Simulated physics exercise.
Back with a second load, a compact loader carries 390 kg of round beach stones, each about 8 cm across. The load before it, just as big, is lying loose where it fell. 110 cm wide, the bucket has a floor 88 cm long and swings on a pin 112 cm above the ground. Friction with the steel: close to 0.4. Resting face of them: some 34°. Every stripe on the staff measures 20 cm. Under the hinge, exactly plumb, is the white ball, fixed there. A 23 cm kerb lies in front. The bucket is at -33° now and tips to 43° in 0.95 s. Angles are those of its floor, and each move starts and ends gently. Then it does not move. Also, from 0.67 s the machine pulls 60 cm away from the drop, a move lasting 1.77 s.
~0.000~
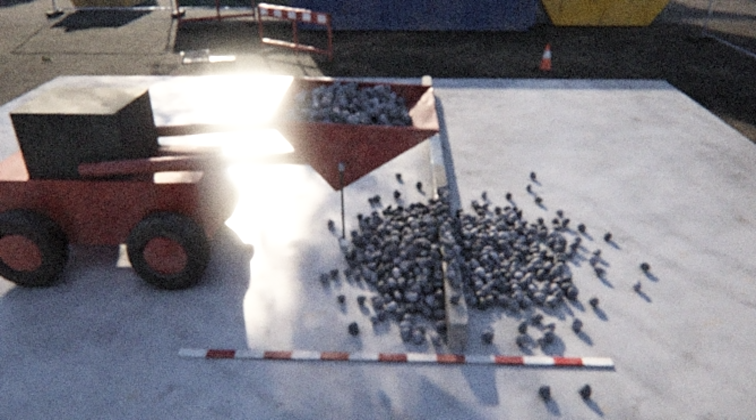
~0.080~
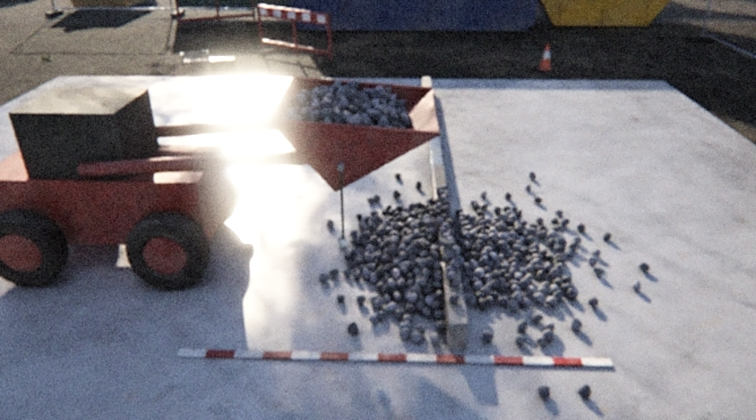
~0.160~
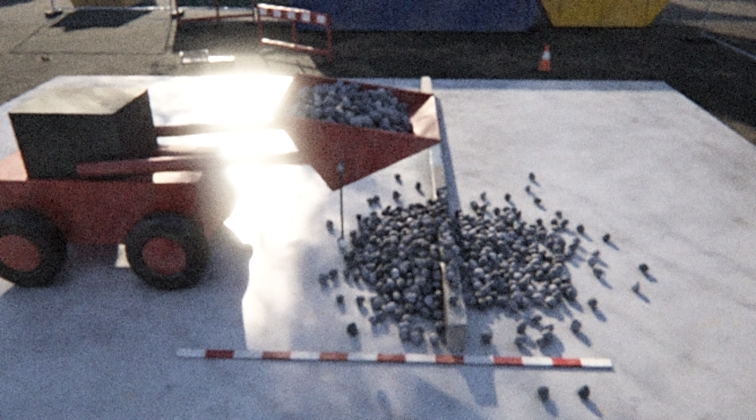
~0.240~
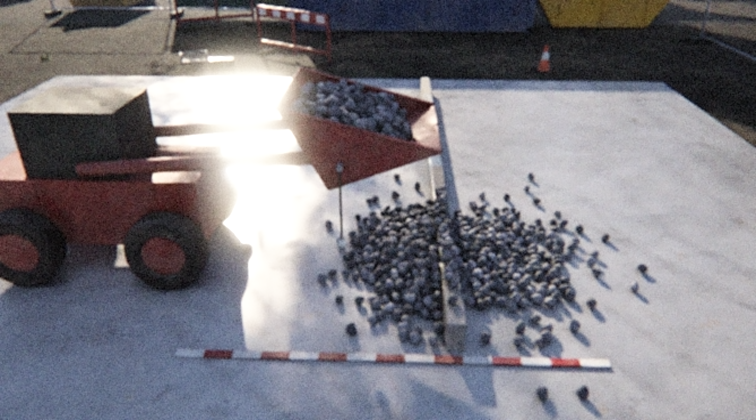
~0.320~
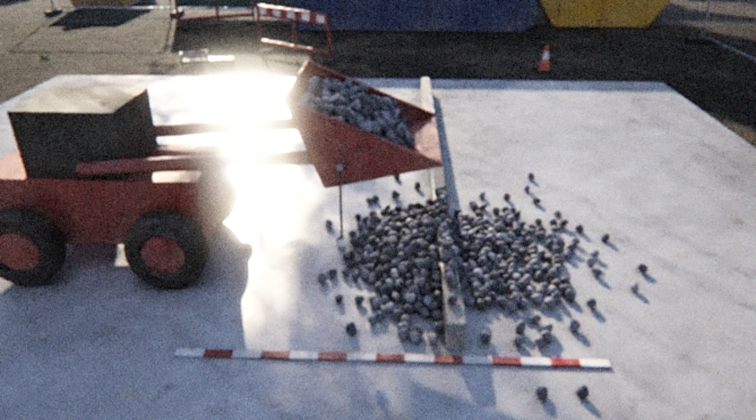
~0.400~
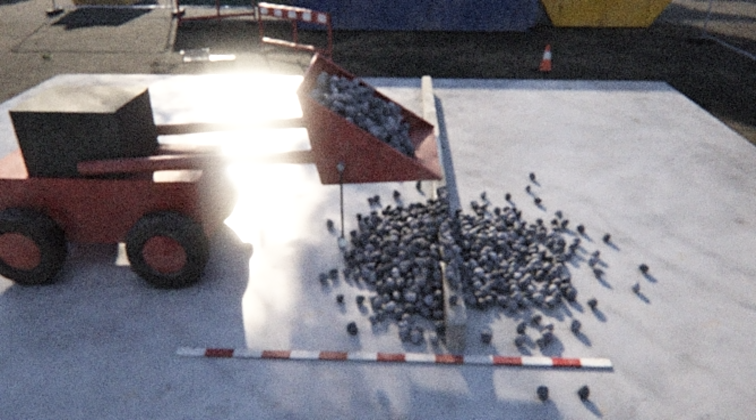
A red loader's bucket full of round grey stones tilting steadily forward above an earlier heap lying on both sides of a low kerb.
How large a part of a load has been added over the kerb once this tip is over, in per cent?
Around 23 per cent is added.
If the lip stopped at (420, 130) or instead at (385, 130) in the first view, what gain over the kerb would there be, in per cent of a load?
Near 10 in a hundred first, near 0 in a hundred second.
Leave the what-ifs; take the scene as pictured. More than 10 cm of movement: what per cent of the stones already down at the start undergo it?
Near 20 per cent, I reckon.
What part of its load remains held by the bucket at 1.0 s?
About 45 per cent.
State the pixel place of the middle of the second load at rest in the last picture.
They come to rest centred about (411, 243).
After 0.7 s the floor is at 31°; in per cent of one load, 100 in the bucket, 61 on this side of the kerb, 39 over the kerb; the foremost stones are at (628, 262).
After 1.0 s the floor is at 43°; in per cent of one load, 44 in the bucket, 115 on this side of the kerb, 41 over the kerb; the foremost stones are at (628, 262).
After 2.9 s the floor is at 43°; in per cent of one load, 0 in the bucket, 138 on this side of the kerb, 62 over the kerb; the foremost stones are at (630, 263).
After 5.5 s the floor is at 43°; in per cent of one load, 0 in the bucket, 138 on this side of the kerb, 62 over the kerb; the foremost stones are at (630, 263). Net gain over the kerb, 23.
